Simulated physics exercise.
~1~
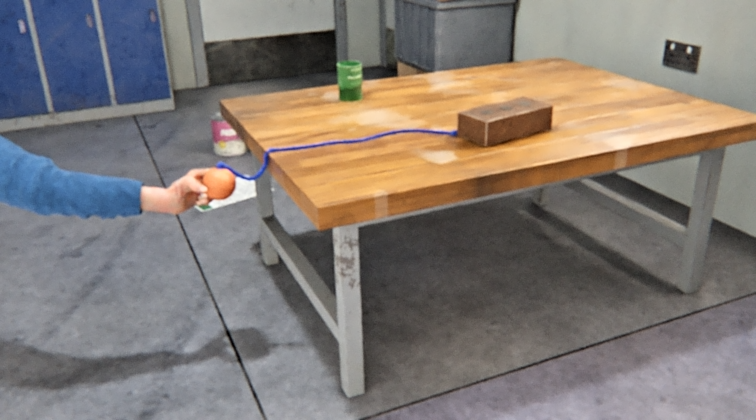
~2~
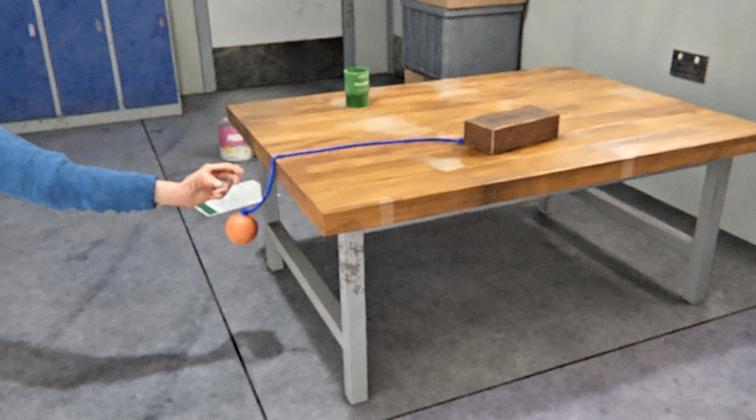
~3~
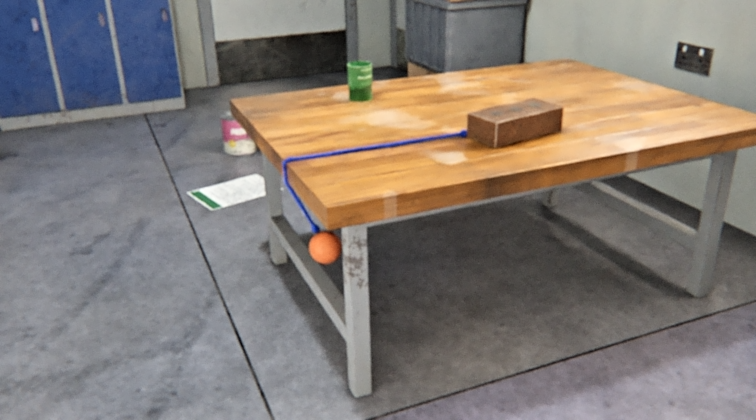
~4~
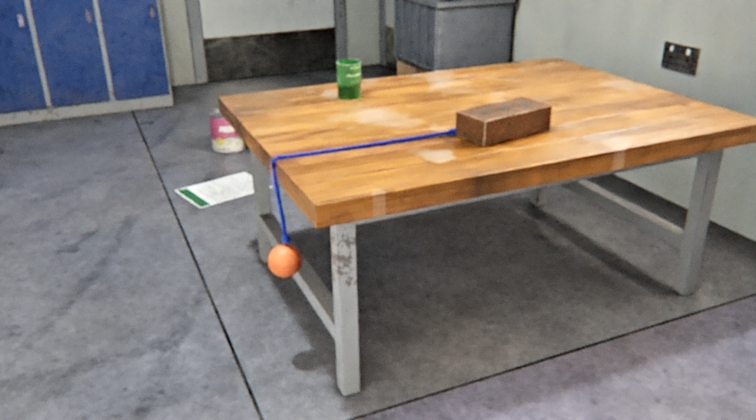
An orange, held by a hand in a blue sleeve, hovers just past the left end of a wooden workbench, with a blue cord running from it across the top to a brown brick. A green cup stands near the back edge. The fingers open, and the orange drops a little below the hand as it draws back. With the hand gone, the orange swings right beneath the edge, the cord pulled straight across the bench. It then swings back left and hangs above the floor, while the brick and the cup stay in their places.
